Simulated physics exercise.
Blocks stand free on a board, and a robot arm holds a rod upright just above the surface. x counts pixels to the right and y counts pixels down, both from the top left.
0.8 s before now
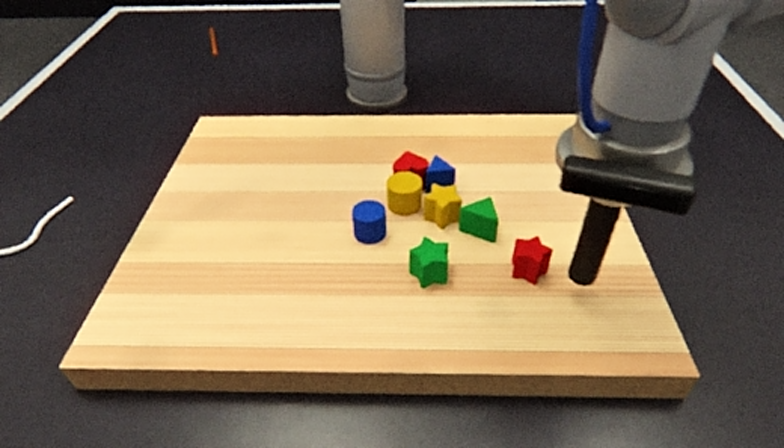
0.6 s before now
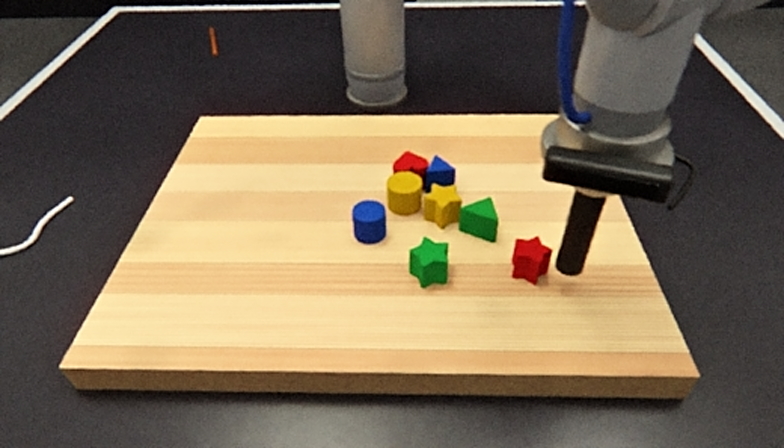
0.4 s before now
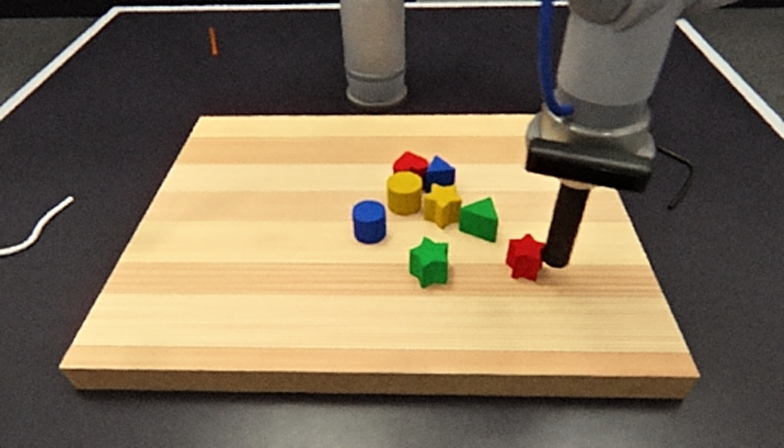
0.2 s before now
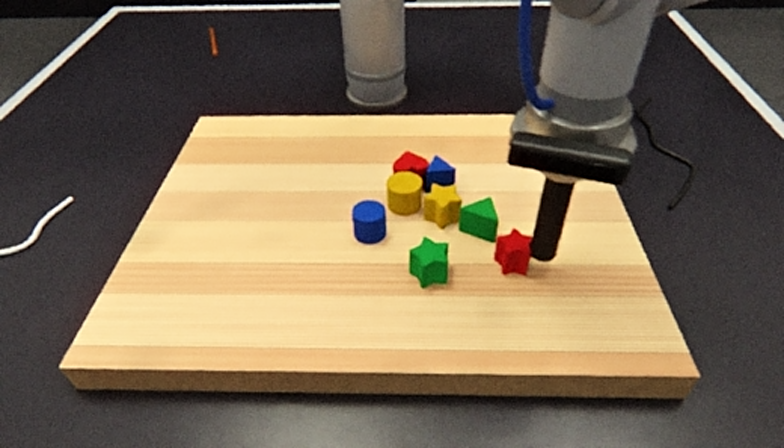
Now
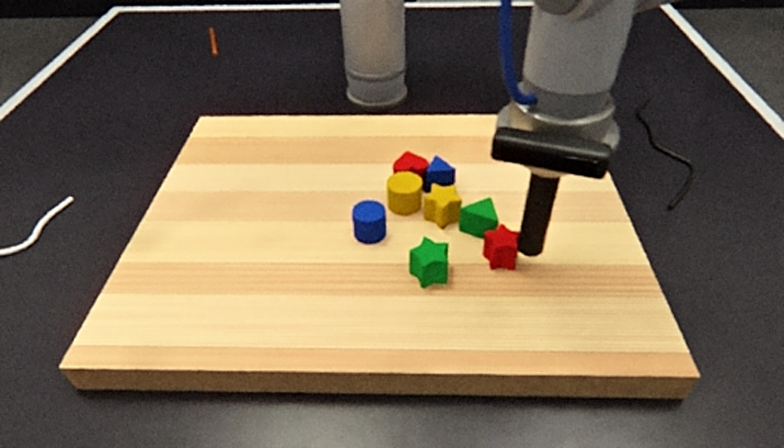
To begin with, a robot arm holds a black rod upright to the right of a red star block, with other coloured blocks grouped on a wooden board. The rod moves left to the red star, then pushes it left and slightly away, closer to the green blocks, while the others stay still.
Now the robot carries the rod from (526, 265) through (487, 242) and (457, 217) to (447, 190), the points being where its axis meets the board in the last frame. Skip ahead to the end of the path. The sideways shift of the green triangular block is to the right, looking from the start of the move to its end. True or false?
The claim holds.
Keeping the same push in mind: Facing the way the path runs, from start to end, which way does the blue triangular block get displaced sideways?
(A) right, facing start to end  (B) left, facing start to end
Option A.
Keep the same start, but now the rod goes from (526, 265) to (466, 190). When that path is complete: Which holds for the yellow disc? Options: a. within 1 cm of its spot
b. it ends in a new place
Letter a.
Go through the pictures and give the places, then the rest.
The first picture shows lower end of the rod (582, 276), tops of blocks, yellow disc (404, 182), red heart-shaped block (410, 161), blue triangular block (440, 165), yellow star block (443, 194), green triangular block (483, 208), red star block (533, 248).
The second picture shows rod (569, 267), blocks as before.
The third picture shows rod (556, 259), red star block (528, 245).
The fourth picture shows rod (542, 253), red star block (517, 241).
The fifth picture shows rod (530, 248), yellow disc (404, 182), red heart-shaped block (410, 161), blue triangular block (440, 165), yellow star block (443, 194), green triangular block (483, 208), red star block (504, 236).
The first path, step by step. One third of the way, rod (489, 224); yellow star block (440, 191), turned 15° anticlockwise; green triangular block (470, 198); red star block (464, 221), turned 25° anticlockwise.
Two thirds of the way, rod (458, 200); yellow disc (389, 178); red heart-shaped block (400, 155), turned 30° anticlockwise; blue triangular block (441, 159), turned 25° clockwise; yellow star block (418, 168), turned 45° anticlockwise; green triangular block (448, 175), turned 25° clockwise; red star block (450, 216), turned 65° anticlockwise.
At the end, rod (448, 173); yellow disc (389, 178); red heart-shaped block (397, 152), turned 45° anticlockwise; blue triangular block (438, 138), turned 15° clockwise; yellow star block (415, 164), turned 70° anticlockwise; green triangular block (443, 150), turned 40° clockwise; red star block (450, 216), turned 65° anticlockwise.
